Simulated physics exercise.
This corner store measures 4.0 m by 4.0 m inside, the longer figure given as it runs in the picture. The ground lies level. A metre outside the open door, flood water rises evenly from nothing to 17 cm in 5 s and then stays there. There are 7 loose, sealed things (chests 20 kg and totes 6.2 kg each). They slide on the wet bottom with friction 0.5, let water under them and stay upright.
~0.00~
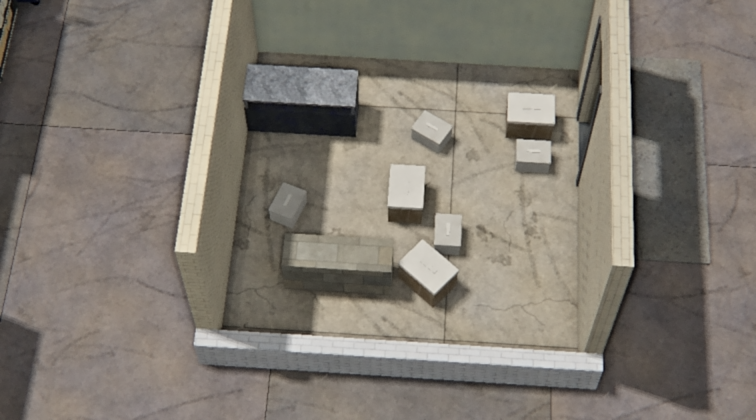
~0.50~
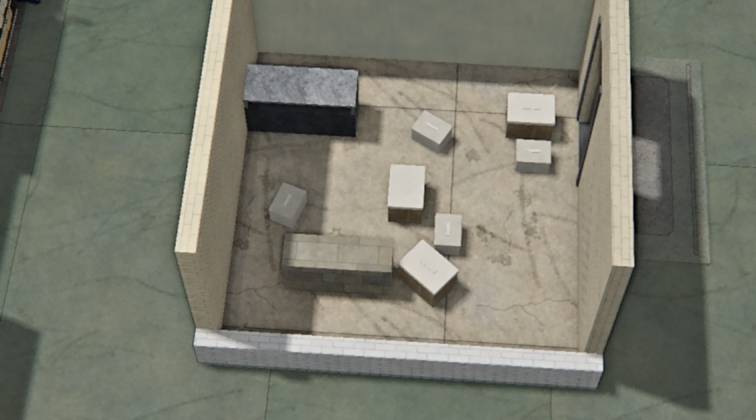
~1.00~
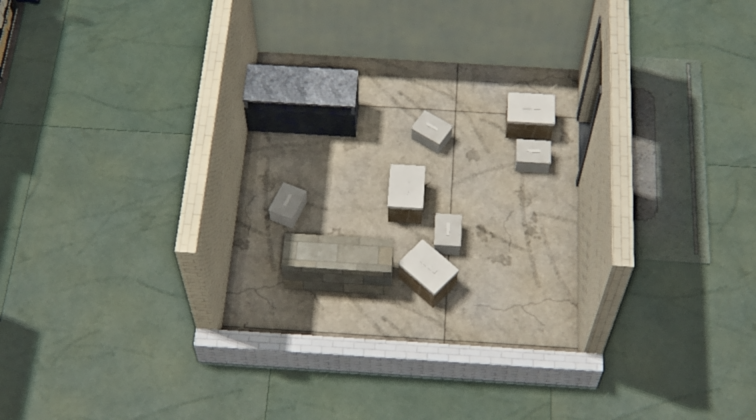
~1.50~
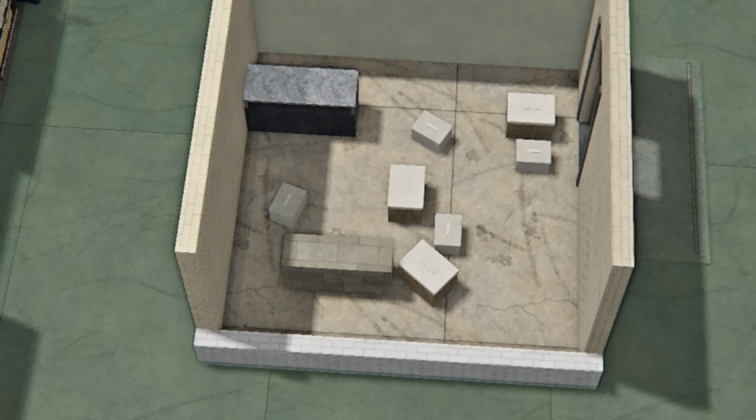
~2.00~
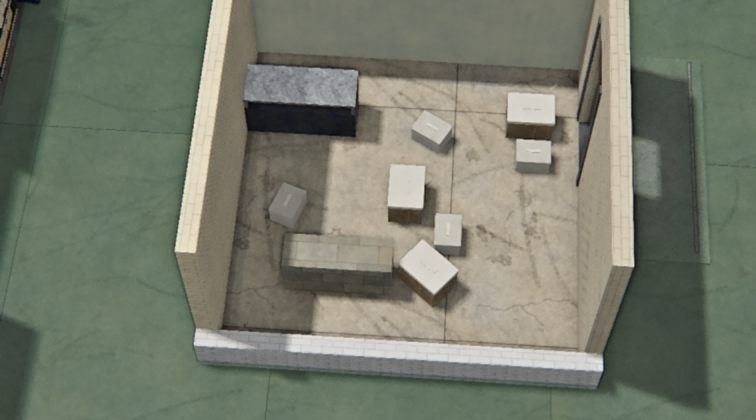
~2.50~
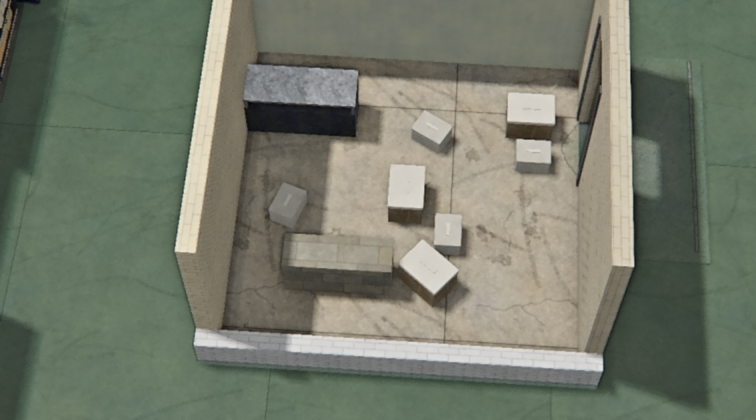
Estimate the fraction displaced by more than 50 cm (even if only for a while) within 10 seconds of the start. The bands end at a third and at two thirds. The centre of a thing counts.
It is not even a third.
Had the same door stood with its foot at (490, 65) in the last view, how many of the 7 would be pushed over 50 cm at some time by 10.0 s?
Then 2.
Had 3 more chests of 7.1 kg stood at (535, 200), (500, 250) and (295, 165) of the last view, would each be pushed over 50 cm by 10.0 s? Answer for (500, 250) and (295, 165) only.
In that order: Over, under.
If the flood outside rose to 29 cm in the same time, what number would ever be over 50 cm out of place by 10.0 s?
In that case 6 of them.
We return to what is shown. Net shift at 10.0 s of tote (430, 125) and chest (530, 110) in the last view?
In turn: 0 cm, 0 cm.
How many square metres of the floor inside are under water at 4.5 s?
Roughly 3.0 m2.
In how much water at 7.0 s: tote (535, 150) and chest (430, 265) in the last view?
Roughly 7 and 2 cm.
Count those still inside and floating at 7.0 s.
I count 1.
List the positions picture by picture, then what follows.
The first frame shows a chest at (428, 266), on the bottom; a tote at (534, 151), on the bottom; 0.0 m2 under water; 0 of 7 have shifted.
The second frame shows a chest at (428, 266), on the bottom; a tote at (534, 151) rests on the ground; water covers 0.0 m2; 0 of 7 have shifted.
The third frame shows a chest at (428, 266) rests on the ground; a tote at (534, 151), on the bottom; 0.0 m2 under water; 0 of 7 have shifted.
The fourth frame shows a chest at (428, 266), on the bottom; a tote at (534, 151) rests on the ground; 0.0 m2 under water; 0 of 7 have shifted.
The fifth frame shows a chest at (428, 266), on the bottom; a tote at (534, 151), on the bottom; water covers 0.0 m2; 0 of 7 have shifted.
The sixth frame shows a chest at (428, 266) rests on the ground; a tote at (534, 151) rests on the ground; water covers 0.1 m2; 0 of 7 have shifted.
After 3.5 s 0 of 7 are over 50 cm from their spots; 0 afloat.
After 4.5 s 0 of 7 are over 50 cm from their spots; 0 afloat.
After 7.0 s 1 of 7 are over 50 cm from their spots; 1 afloat.
After 10.0 s 1 of 7 are over 50 cm from their spots, and 1 have been at some point; 0 afloat.
